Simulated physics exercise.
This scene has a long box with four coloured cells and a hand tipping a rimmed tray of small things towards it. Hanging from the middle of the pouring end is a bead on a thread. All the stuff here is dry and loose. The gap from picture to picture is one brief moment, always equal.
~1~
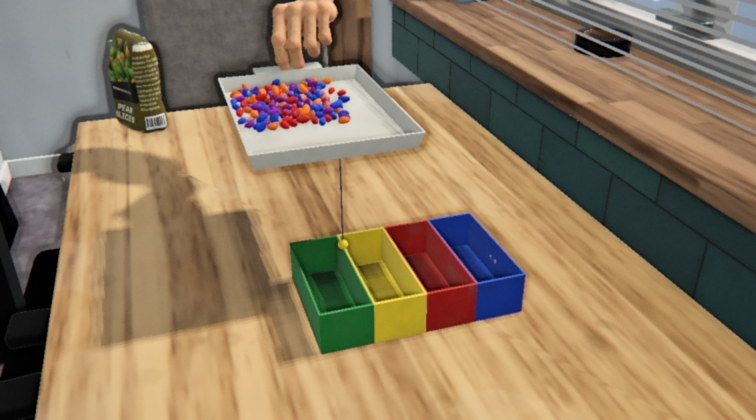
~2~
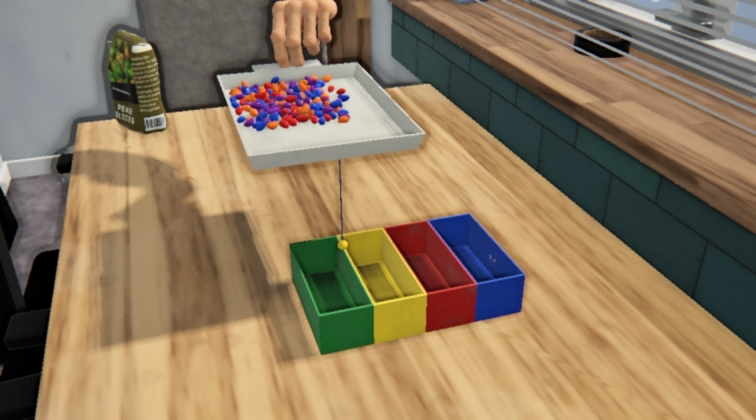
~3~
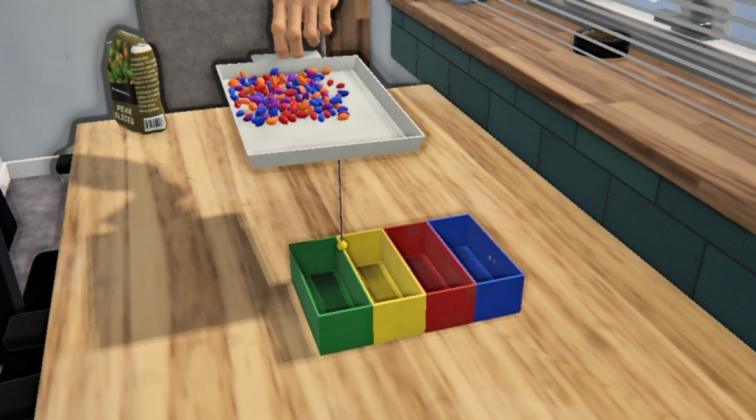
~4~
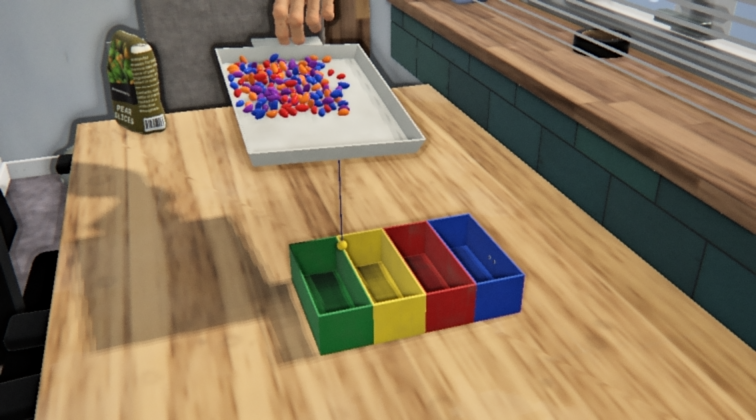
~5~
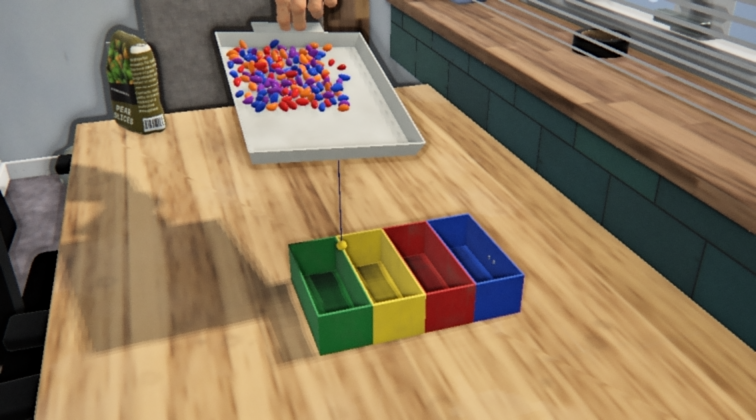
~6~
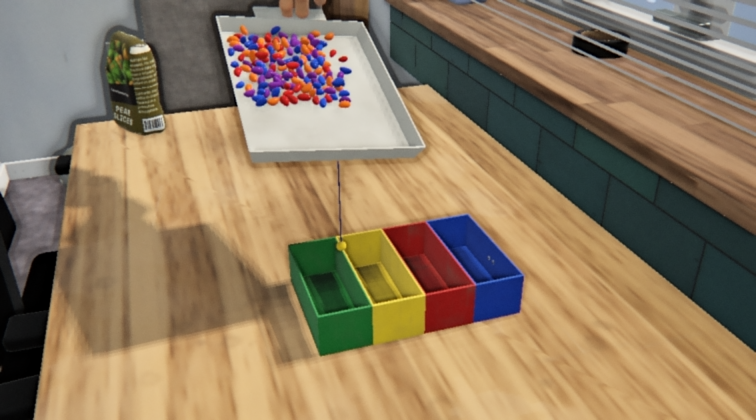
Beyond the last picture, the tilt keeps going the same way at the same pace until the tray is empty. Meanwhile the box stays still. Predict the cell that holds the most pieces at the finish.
I predict the red cell.
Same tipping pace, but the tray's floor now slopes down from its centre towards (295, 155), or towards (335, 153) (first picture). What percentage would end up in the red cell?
The share is 0 per cent in the first and 10 per cent in the second.
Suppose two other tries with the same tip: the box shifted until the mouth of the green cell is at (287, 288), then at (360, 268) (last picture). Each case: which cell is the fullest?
That blue cell first, yellow second.
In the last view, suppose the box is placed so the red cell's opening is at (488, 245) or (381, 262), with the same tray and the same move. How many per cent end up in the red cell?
0 %, 30 %.
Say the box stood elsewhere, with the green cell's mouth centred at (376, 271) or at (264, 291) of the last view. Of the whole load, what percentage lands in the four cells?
First placement near 100 percent, second near 80 percent.
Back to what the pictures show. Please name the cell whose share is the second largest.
That's the cell in yellow.
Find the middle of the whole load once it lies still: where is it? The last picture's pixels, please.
Roughly at pixel (423, 292).
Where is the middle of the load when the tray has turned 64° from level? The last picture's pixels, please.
The middle of the pieces lands at roughly (380, 136).
Shortly afterwards, tray tipped steeply; the bulk on the tray; only a few in the red cell; near a quarter falling or outside the box.
Next, tray tipped past a quarter turn; near a quarter on the tray; near a third in the red cell; a little in the yellow cell; a little in the blue cell; near a quarter falling or outside the box.
Some moments later, tray tipped past a quarter turn; near two thirds in the red cell; near a quarter in the yellow cell; a little in the blue cell; only a few in the green cell; only a few falling or outside the box.
In the end, tray tipped past a quarter turn; near two thirds in the red cell; near a quarter in the yellow cell; a little in the blue cell; only a few in the green cell; only a few outside the box.
